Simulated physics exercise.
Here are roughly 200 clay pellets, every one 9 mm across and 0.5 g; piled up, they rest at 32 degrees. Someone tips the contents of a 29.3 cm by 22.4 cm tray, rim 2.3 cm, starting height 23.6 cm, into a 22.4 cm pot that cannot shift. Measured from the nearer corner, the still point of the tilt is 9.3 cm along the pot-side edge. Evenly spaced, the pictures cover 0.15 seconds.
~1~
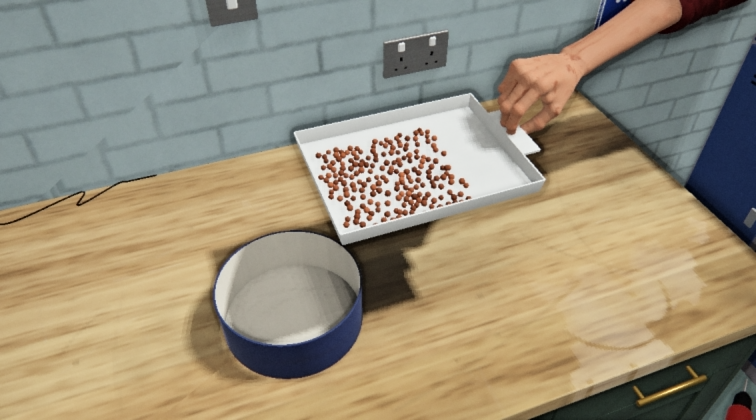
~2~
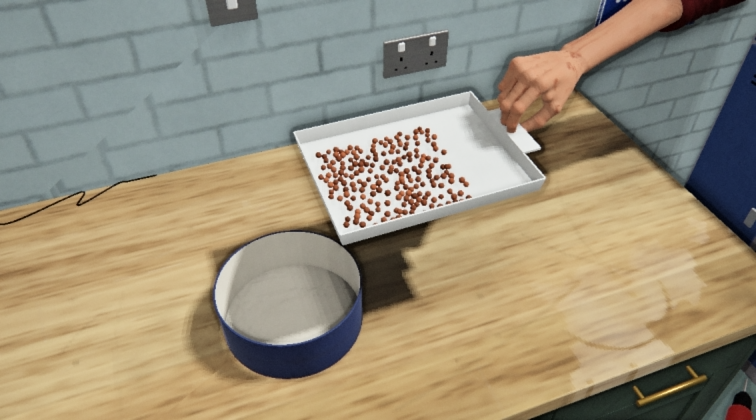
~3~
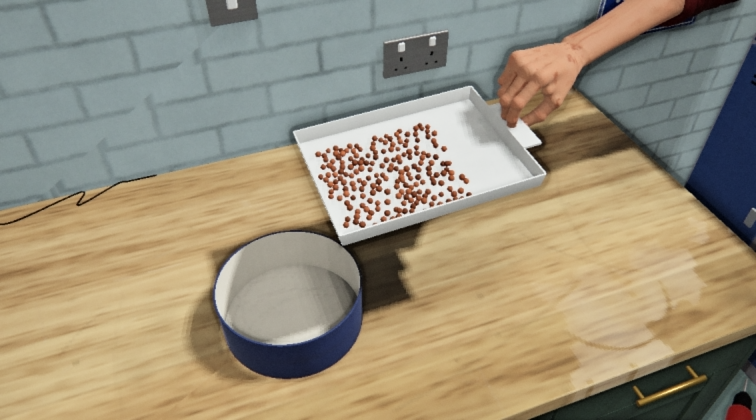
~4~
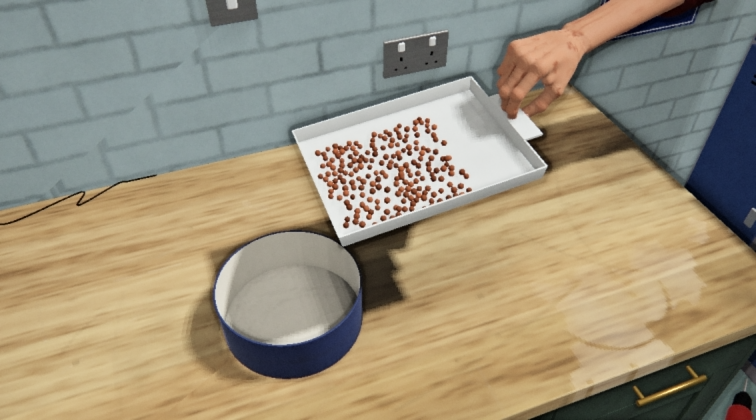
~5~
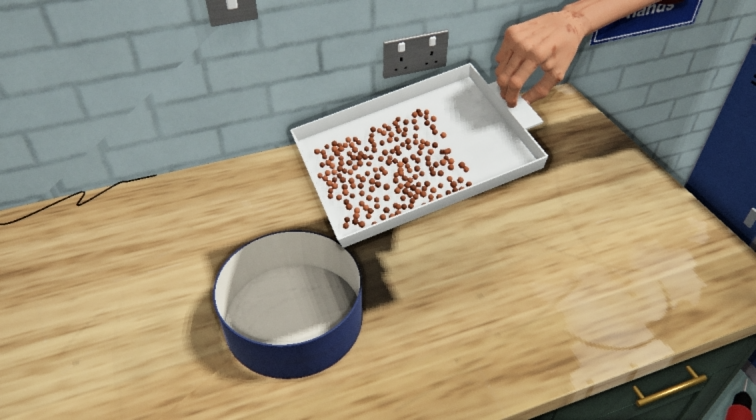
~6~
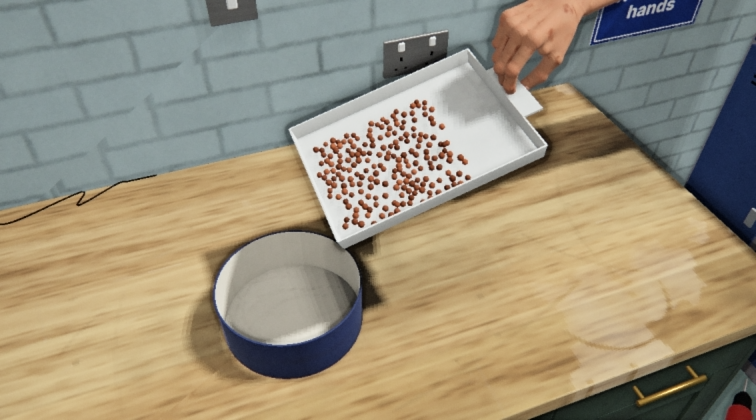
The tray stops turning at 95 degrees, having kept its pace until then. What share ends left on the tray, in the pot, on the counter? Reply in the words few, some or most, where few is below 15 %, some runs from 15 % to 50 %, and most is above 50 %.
Shares - tray: Few; pot: Most; counter: Few.
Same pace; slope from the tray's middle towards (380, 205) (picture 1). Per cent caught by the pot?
That comes to around 65 per cent.
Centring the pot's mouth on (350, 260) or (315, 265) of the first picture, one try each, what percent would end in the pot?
Estimates: 45 % and 70 %, in that order.
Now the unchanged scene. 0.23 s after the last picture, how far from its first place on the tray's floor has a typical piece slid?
By then it sits near 4 cm from where it began.
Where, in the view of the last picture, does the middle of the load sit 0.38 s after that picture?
By then the middle of the load sits around (326, 204).
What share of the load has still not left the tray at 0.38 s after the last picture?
It comes to near 100 per cent.
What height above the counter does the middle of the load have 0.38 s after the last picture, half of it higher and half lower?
I'd put it near 26 cm.
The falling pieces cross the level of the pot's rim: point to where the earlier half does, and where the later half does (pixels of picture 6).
First near (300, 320), later near (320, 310).
Then, 0.23 s after the last picture, tilt 57 degrees; the tray holds 100 %, the pot 0 %.
Then, 0.38 s after the last picture, tilt 84 degrees; the tray holds 100 %, the pot 0 %.
Then, 0.65 s after the last picture, tilt 95 degrees; the tray holds 20 %, the pot 55 %.
In the end, tray 0 %, pot 95 %, counter 5 %.
